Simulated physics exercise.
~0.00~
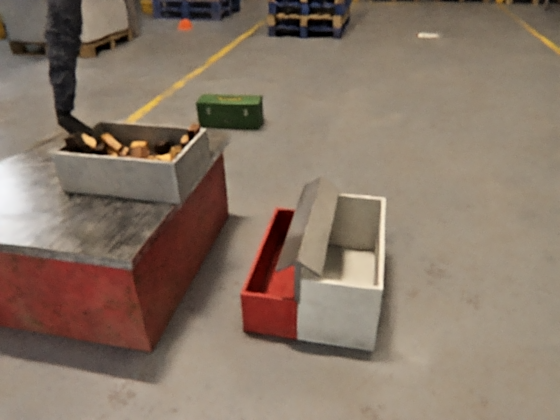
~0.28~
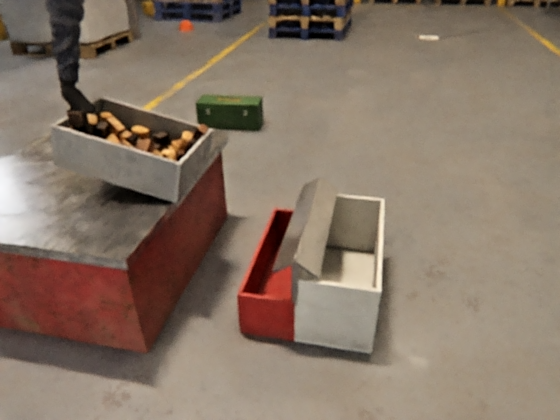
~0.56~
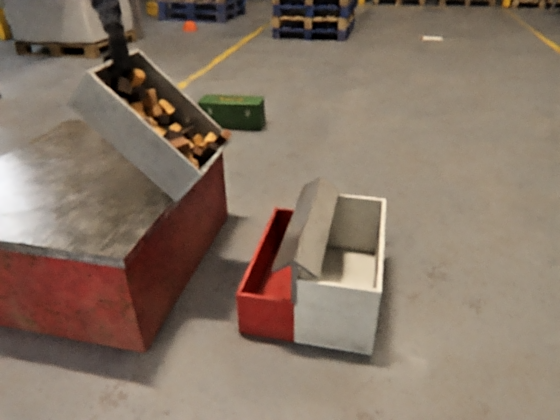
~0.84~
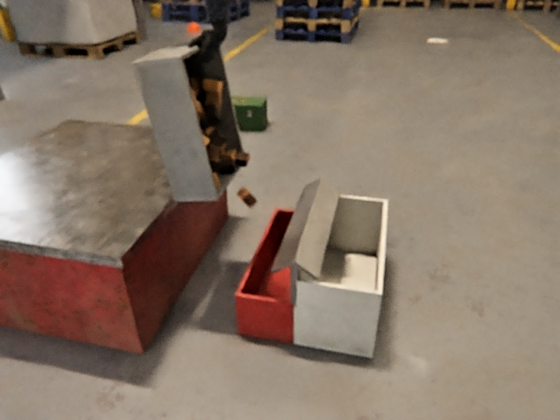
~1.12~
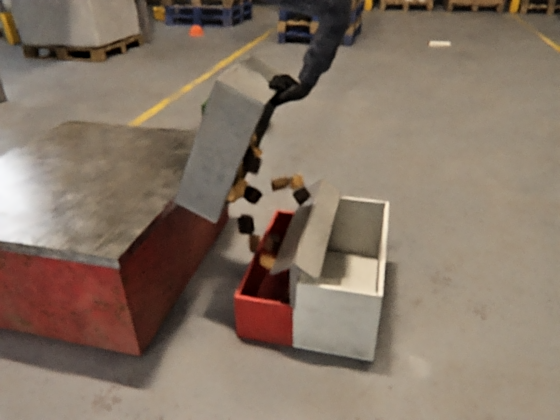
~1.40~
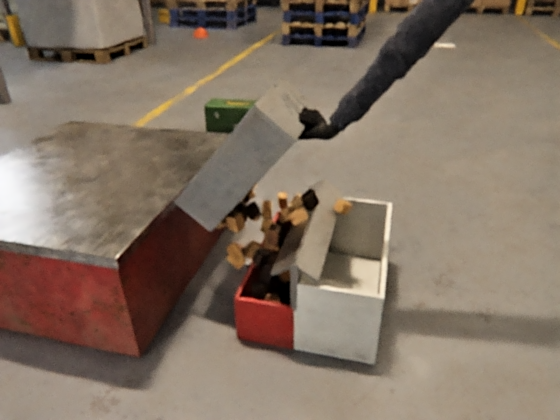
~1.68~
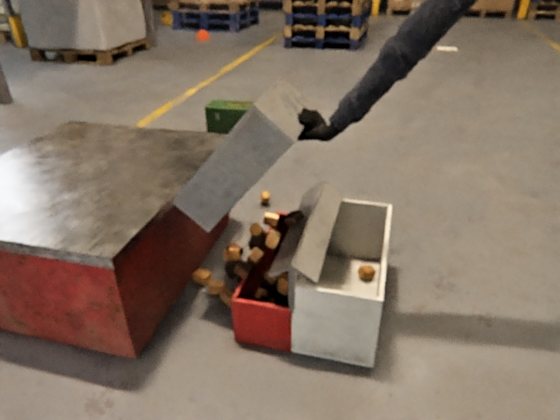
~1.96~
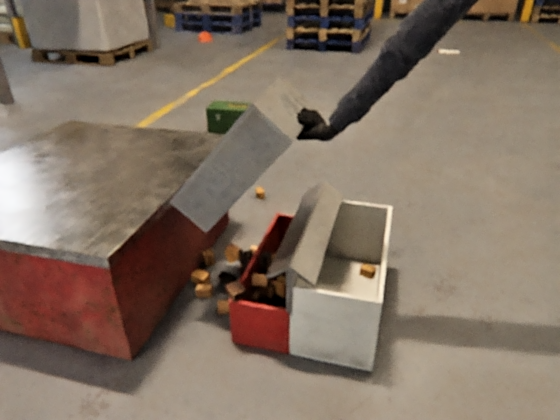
Grey box of wooden blocks tipping off a bench, a dark-sleeved arm guiding it, most filling the red bin, others scattering beside it.
